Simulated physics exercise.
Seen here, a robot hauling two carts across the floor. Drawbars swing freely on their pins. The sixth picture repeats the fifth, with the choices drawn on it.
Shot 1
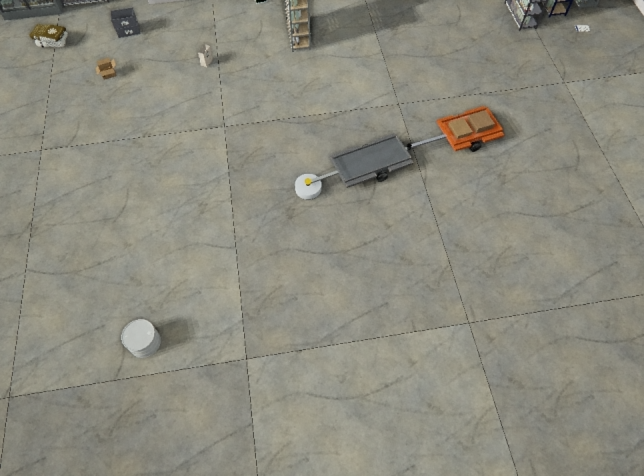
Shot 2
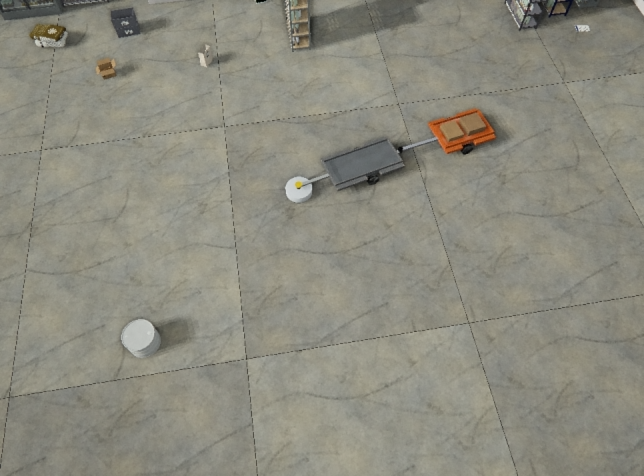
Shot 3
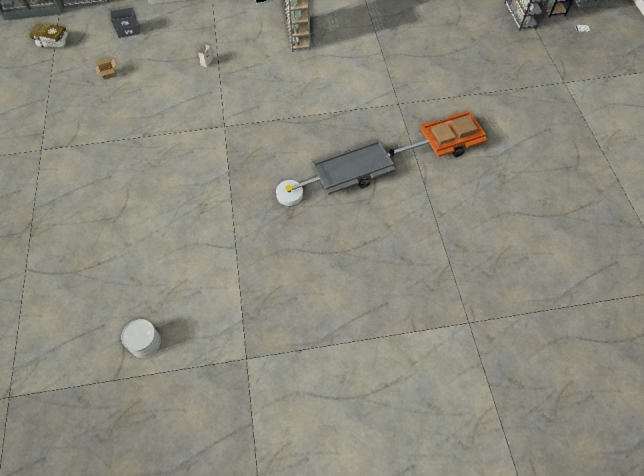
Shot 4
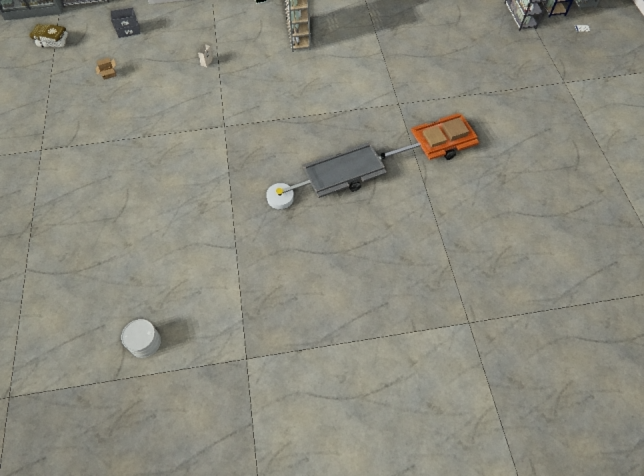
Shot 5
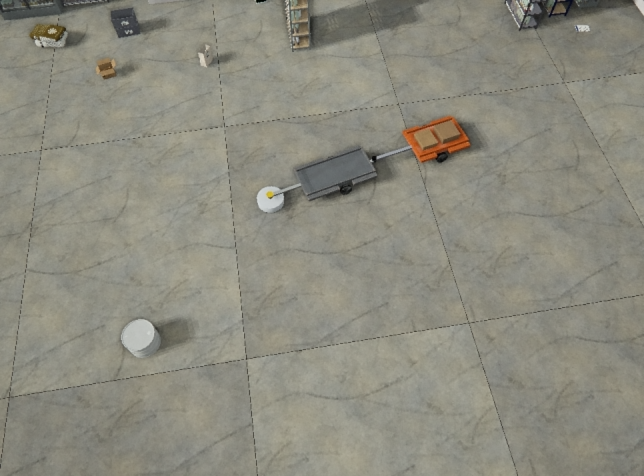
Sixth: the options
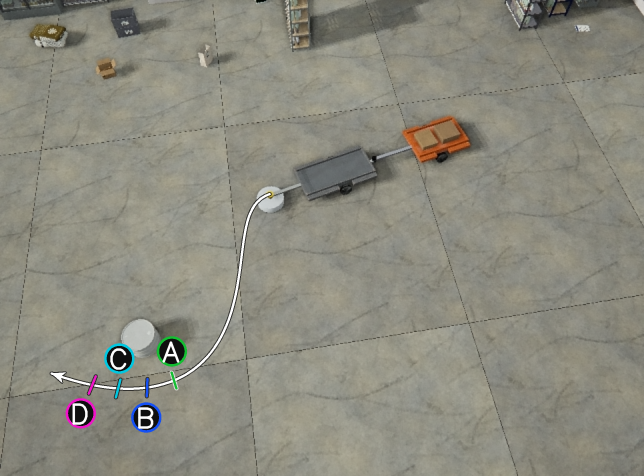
A small white robot towing a grey cart and an orange cart slowly leftward across a stone floor, past a white tub.
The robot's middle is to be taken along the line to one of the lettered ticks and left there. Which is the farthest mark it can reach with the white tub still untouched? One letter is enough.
At B, and not beyond.
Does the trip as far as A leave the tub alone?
For that mark, yes.
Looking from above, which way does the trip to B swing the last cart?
For that mark, anticlockwise.
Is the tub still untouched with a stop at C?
No.
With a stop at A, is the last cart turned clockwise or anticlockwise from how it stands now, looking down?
Anticlockwise.
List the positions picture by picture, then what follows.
Orange cart (470, 127); white tub (145, 342); robot (308, 185), in the first frame.
Robot (299, 188); grey cart (362, 162); orange cart (462, 130); white tub (145, 342), in the second frame.
Robot (289, 192); grey cart (353, 165); orange cart (453, 132); white tub (145, 342), in the third frame.
Robot (280, 195); grey cart (344, 168); orange cart (445, 135); white tub (145, 342), in the fourth frame.
Robot (271, 198); grey cart (335, 172); orange cart (436, 138); white tub (145, 342), in the fifth frame.
On the marked copy, A at (174, 380); B at (147, 388); C at (118, 388); D at (92, 385); the route from (270, 194) via (221, 337) to (52, 373).
Taking B. A third of the way, robot (242, 263), last cart (375, 155).
Two thirds of the way, robot (220, 345), last cart (318, 185).
When it is over, robot (150, 390), last cart (285, 229); nothing has been touched.
As for the rest, A is safe but short; C is too far, the tub has been hit; D is too far, the tub has been hit.
